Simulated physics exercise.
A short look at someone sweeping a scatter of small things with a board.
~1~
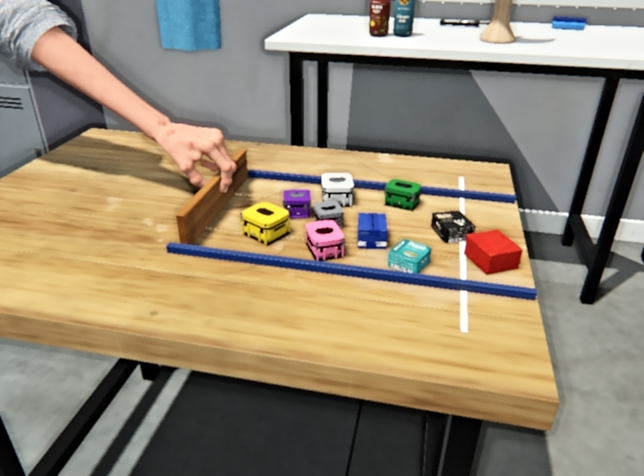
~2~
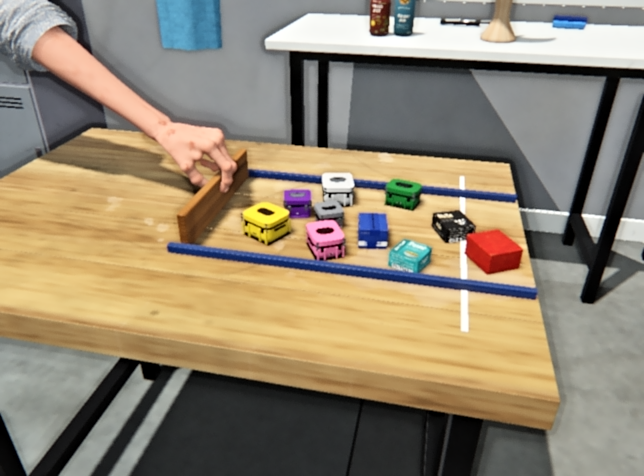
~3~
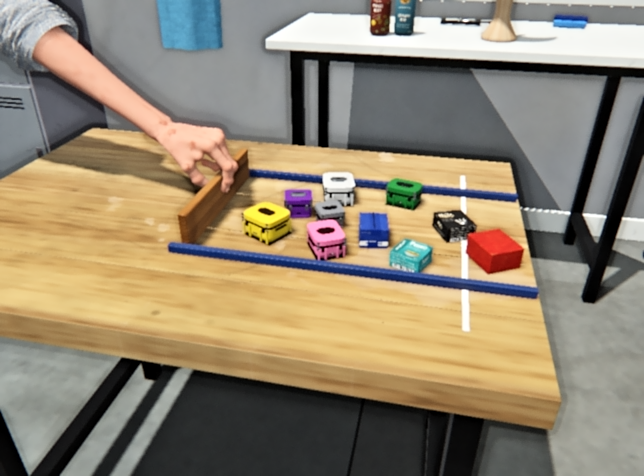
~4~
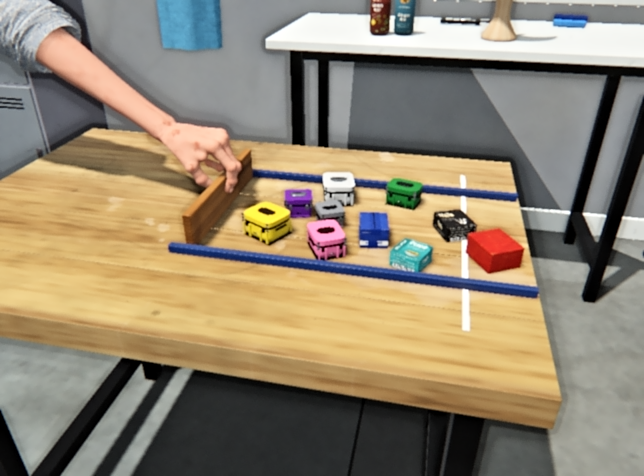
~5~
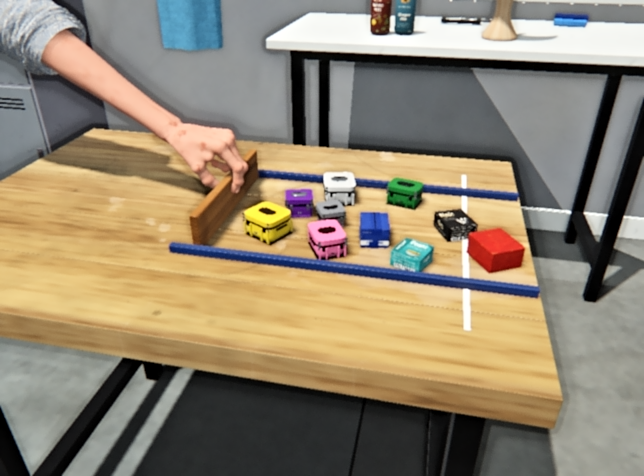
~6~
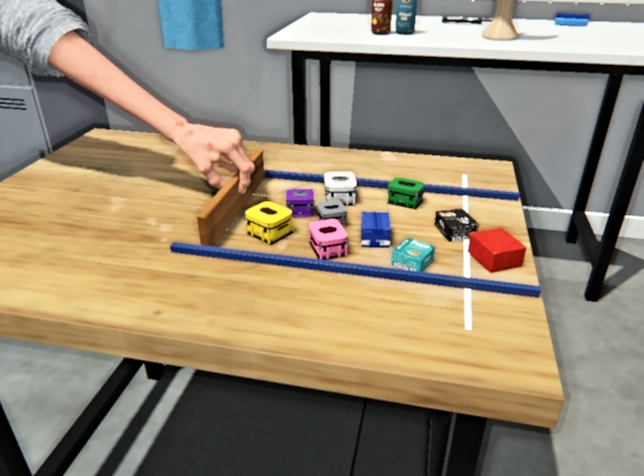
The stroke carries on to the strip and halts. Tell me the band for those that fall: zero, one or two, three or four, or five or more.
Outcome: The number that fall off is one or two.
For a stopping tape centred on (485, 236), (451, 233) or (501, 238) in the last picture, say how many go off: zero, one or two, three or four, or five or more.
The falls would be at least five; one or two; at least five.
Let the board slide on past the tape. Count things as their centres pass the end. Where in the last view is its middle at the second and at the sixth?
First at (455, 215), next at (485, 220).
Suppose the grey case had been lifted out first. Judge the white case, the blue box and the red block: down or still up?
The white case survives, the blue box holds on, the red block is lost.
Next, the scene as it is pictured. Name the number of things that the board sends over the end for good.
Exactly 2.
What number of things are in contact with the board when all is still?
4 of them.
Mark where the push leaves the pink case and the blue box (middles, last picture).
First (489, 268), then (524, 246).
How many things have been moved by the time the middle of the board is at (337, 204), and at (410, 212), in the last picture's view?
By then 6, and 10.
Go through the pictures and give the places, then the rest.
The first frame shows red block (492, 252); black box (452, 227); turquoise box (410, 257); board (217, 193); tape (463, 236).
The second frame shows black box (453, 226); yellow case (267, 223).
The third frame shows turquoise box (411, 256); pink case (326, 240).
The fourth frame shows red block (494, 250); white case (338, 189).
The fifth frame shows black box (455, 225); blue box (374, 230).
The sixth frame shows red block (496, 249); black box (456, 224); turquoise box (413, 255); board (235, 194); tape (466, 234).
A little later, none off yet; red block at rest near (496, 249); black box at rest near (456, 224); turquoise box at rest near (413, 255).
Next, none off yet; red block at rest near (496, 249); black box shifted a little near (466, 224); turquoise box shifted about its own width near (441, 263).
When it is over, the number that fall off is one or two; down, black box and red block.
